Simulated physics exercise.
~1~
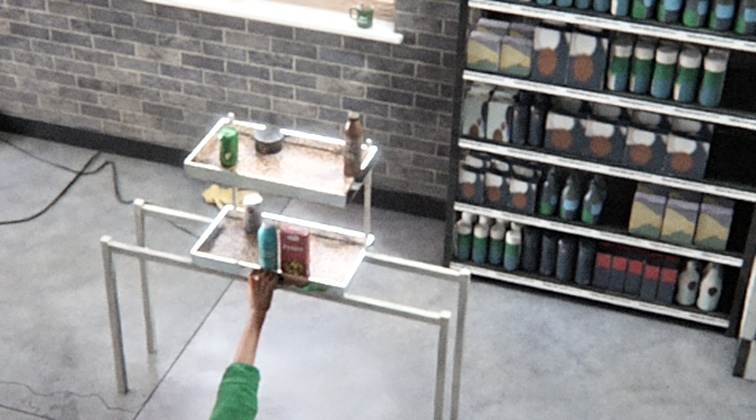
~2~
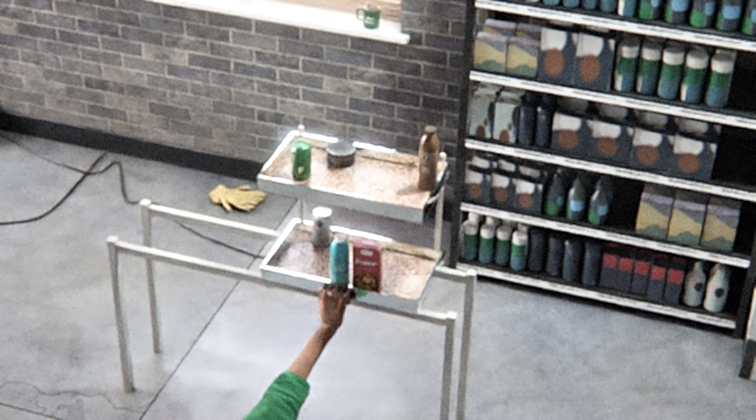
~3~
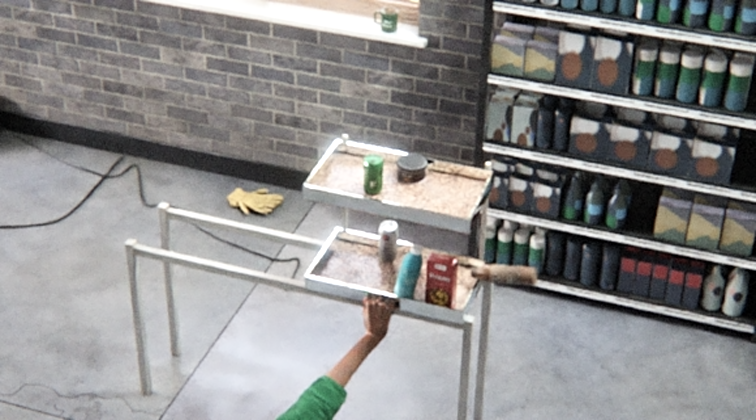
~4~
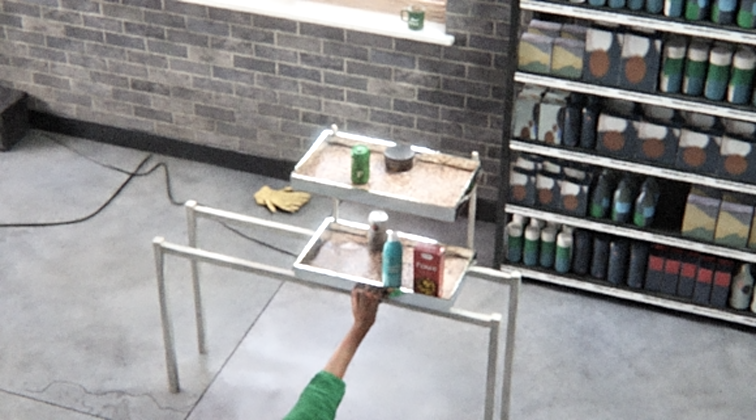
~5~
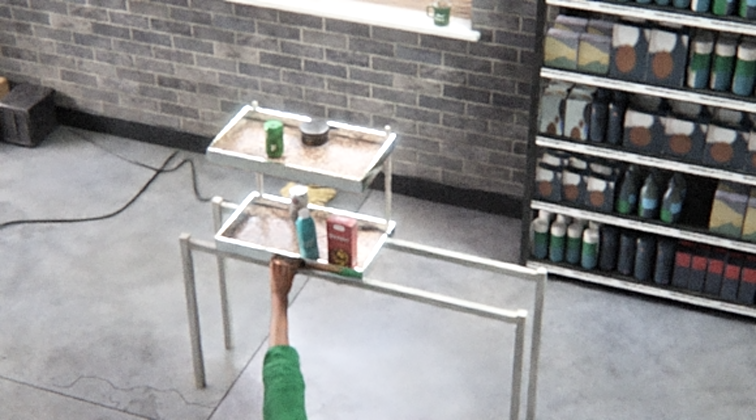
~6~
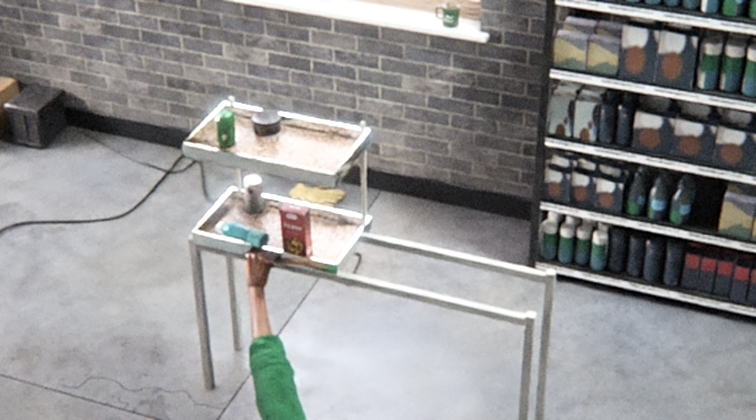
The footage shows a hand moving a two-level rack tray of containers right along rails, where a brown bottle topples off, then back left, where a turquoise bottle ends on its side while the red packet and green can stay upright.
